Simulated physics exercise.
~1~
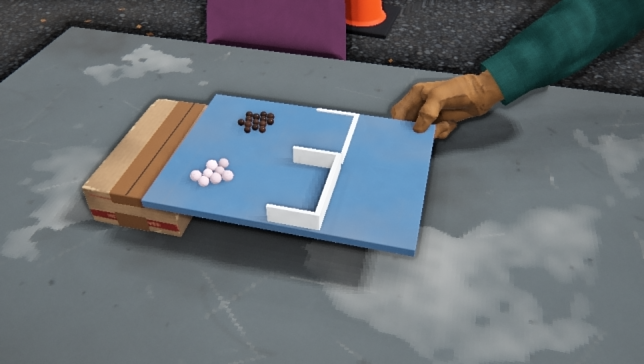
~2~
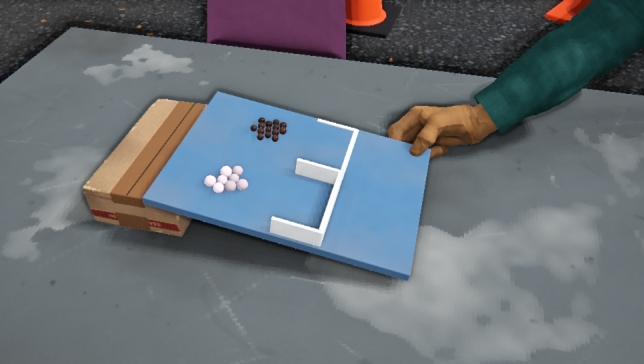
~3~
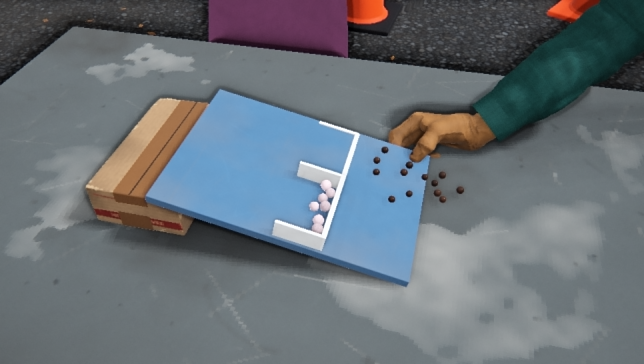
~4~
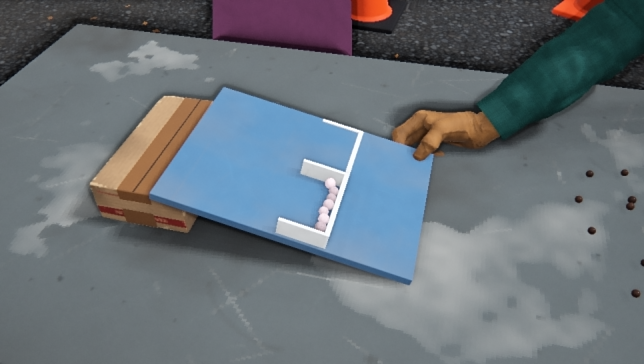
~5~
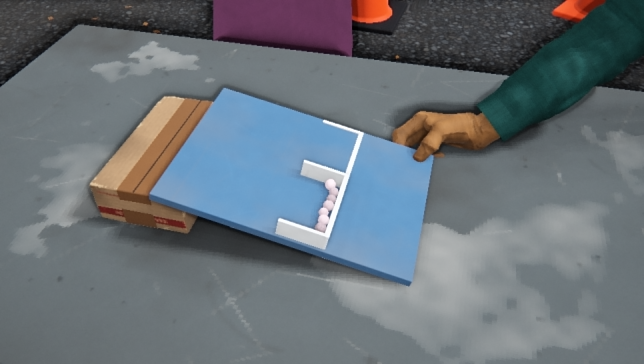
A blue board with white barriers lies across a worn grey table, seen from above at an angle by a slightly swaying camera. Its left end rests on a strapped cardboard-coloured block, while a brown-gloved hand in a green sleeve holds the right end. Pale pink balls sit in the nearer group and dark brown ones farther back. The hand lowers its end, and both groups move down the slope to the right. The pink balls gather behind the nearer barrier, but the dark ones get past theirs, scatter over the table and leave view at right. The board stays tilted, the pink balls still held.
